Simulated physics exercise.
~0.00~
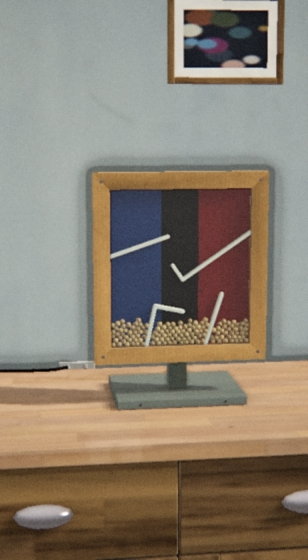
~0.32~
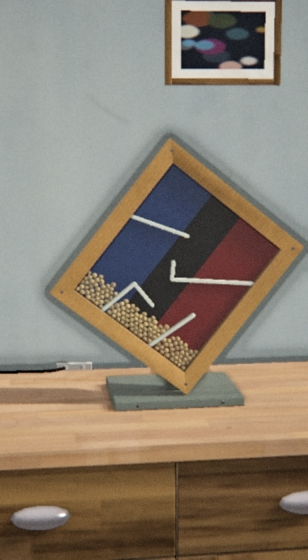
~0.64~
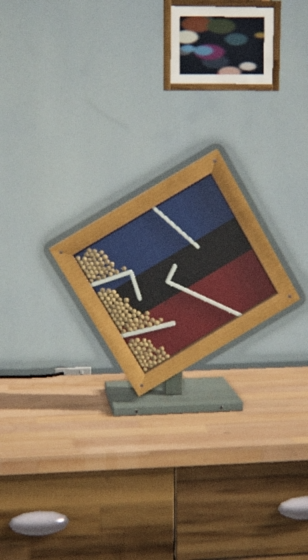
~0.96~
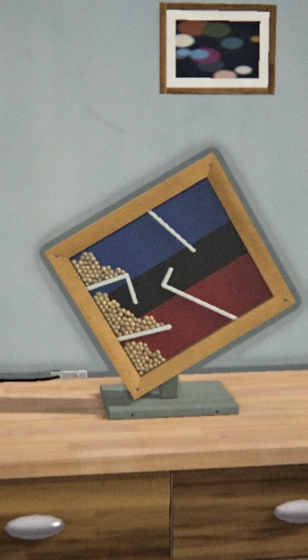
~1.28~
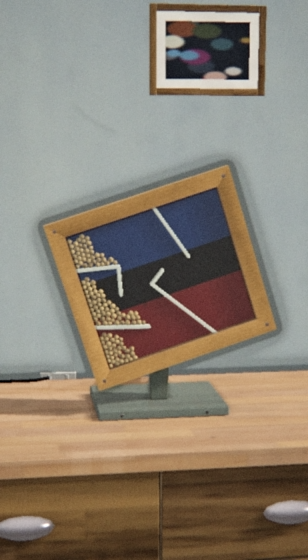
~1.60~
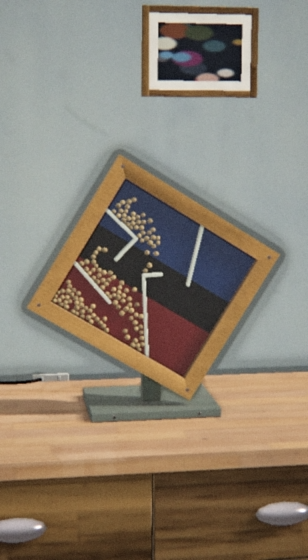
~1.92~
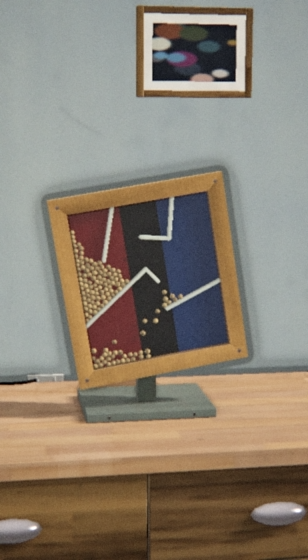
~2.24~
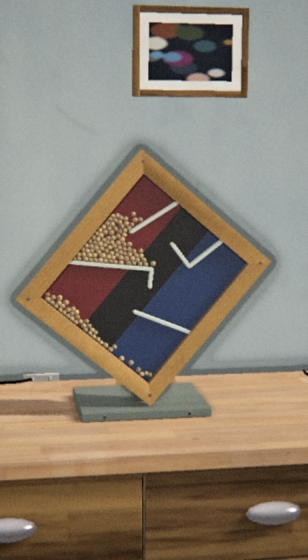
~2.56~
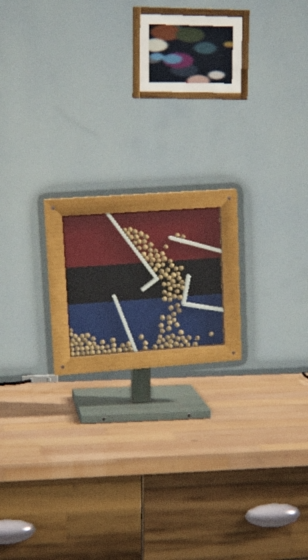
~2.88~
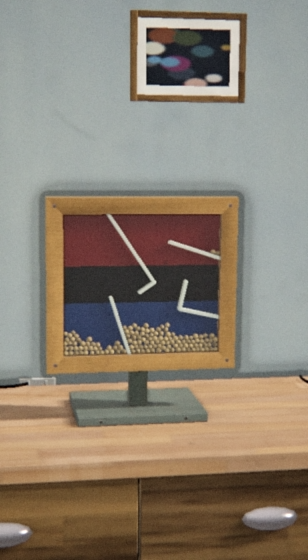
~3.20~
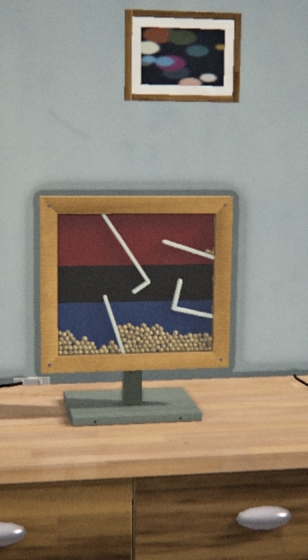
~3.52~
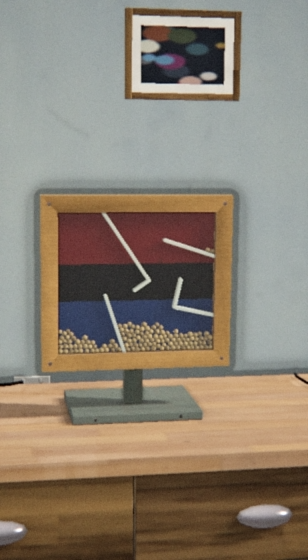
The framed case turns clockwise, pauses, then turns further, leaving its beads resting along the bottom.
